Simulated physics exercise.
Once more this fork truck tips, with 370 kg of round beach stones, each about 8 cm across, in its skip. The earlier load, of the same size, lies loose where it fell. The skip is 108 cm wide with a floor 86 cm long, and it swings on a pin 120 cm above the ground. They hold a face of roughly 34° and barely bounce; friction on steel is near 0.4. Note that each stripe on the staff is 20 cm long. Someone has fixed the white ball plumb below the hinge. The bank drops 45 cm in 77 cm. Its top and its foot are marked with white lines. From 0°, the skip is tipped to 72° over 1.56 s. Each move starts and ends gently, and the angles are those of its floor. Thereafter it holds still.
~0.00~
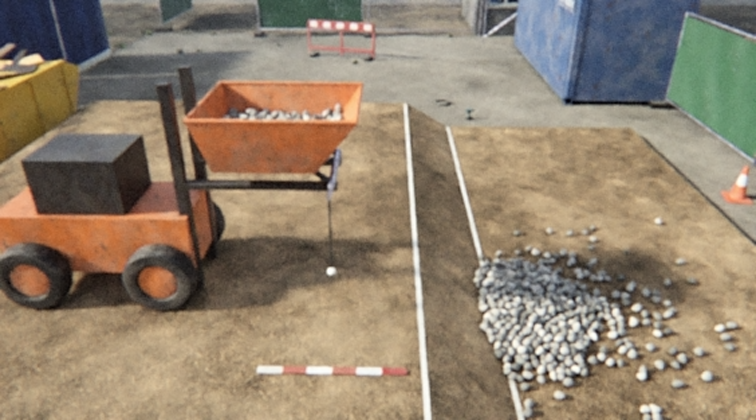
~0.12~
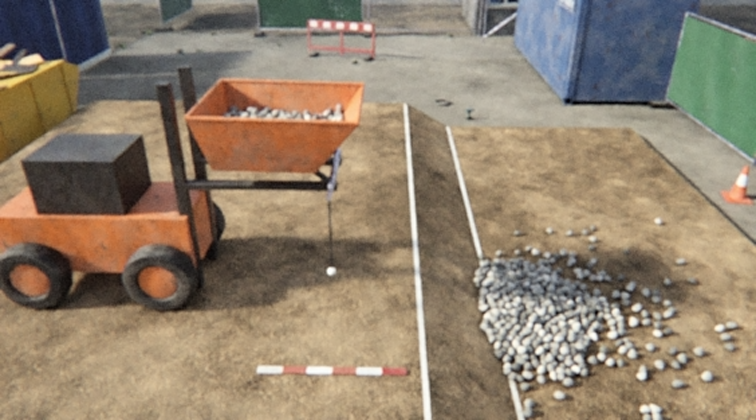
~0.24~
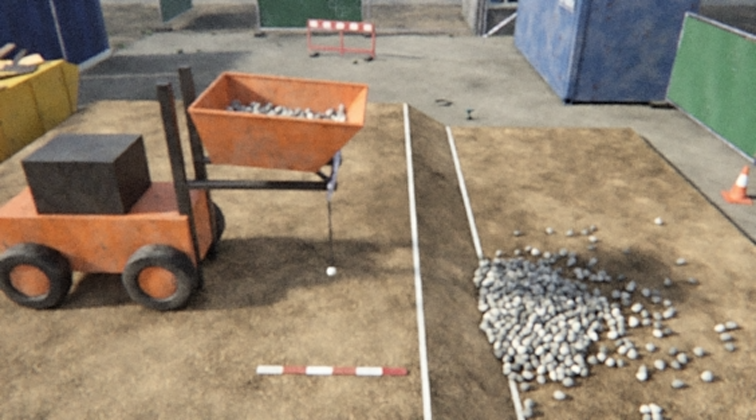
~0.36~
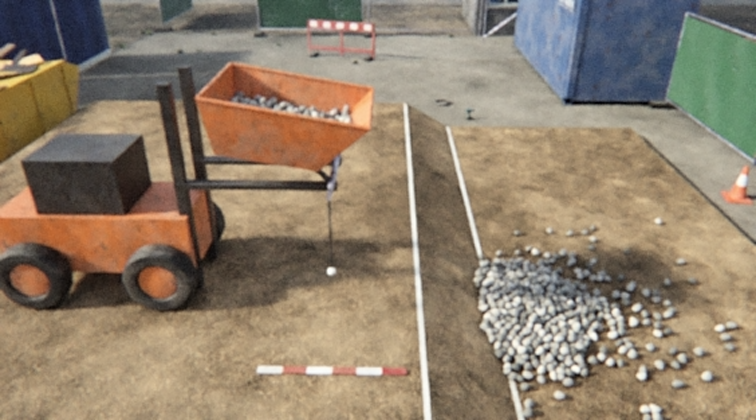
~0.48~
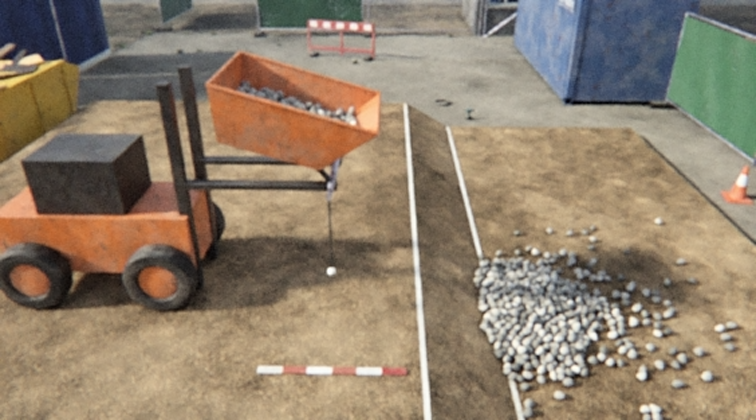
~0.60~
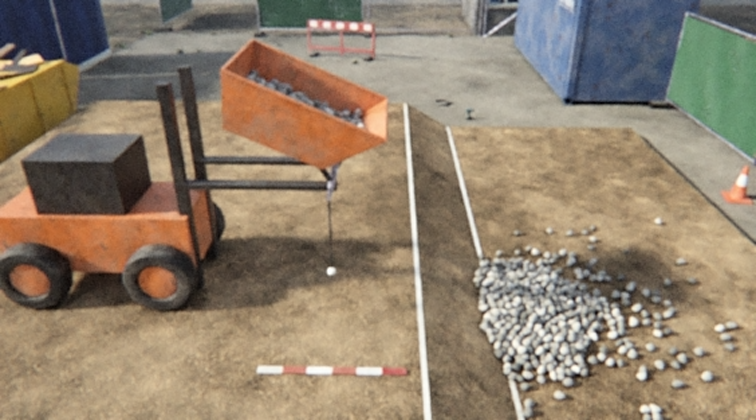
An orange skip holding grey and white stones tilts steadily to the right on the forks of a stationary orange truck, its left end rising, while a loose heap of similar stones lies still beyond a white-lined bank.
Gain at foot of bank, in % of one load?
Close to 58 parts in a hundred.
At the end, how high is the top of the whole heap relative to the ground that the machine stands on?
8 cm below it.
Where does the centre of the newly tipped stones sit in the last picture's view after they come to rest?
I'd point to about (496, 303).
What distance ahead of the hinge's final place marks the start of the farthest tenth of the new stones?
Roughly 200 cm ahead of it.
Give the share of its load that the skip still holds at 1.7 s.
About 65 percent.
After 1.2 s the floor is at 61°; in per cent of one load, 100 in the skip, 7 on the top or the slope, 92 at the foot of the bank; the foremost stones are at (712, 311).
After 1.7 s the floor is at 72°; in per cent of one load, 64 in the skip, 43 on the top or the slope, 92 at the foot of the bank; the foremost stones are at (712, 311).
After 2.0 s the floor is at 72°; in per cent of one load, 26 in the skip, 65 on the top or the slope, 109 at the foot of the bank; the foremost stones are at (712, 311).
After 4.6 s the floor is at 72°; in per cent of one load, 0 in the skip, 49 on the top or the slope, 150 at the foot of the bank; the foremost stones are at (712, 311). Net gain at the foot of the bank, 58.
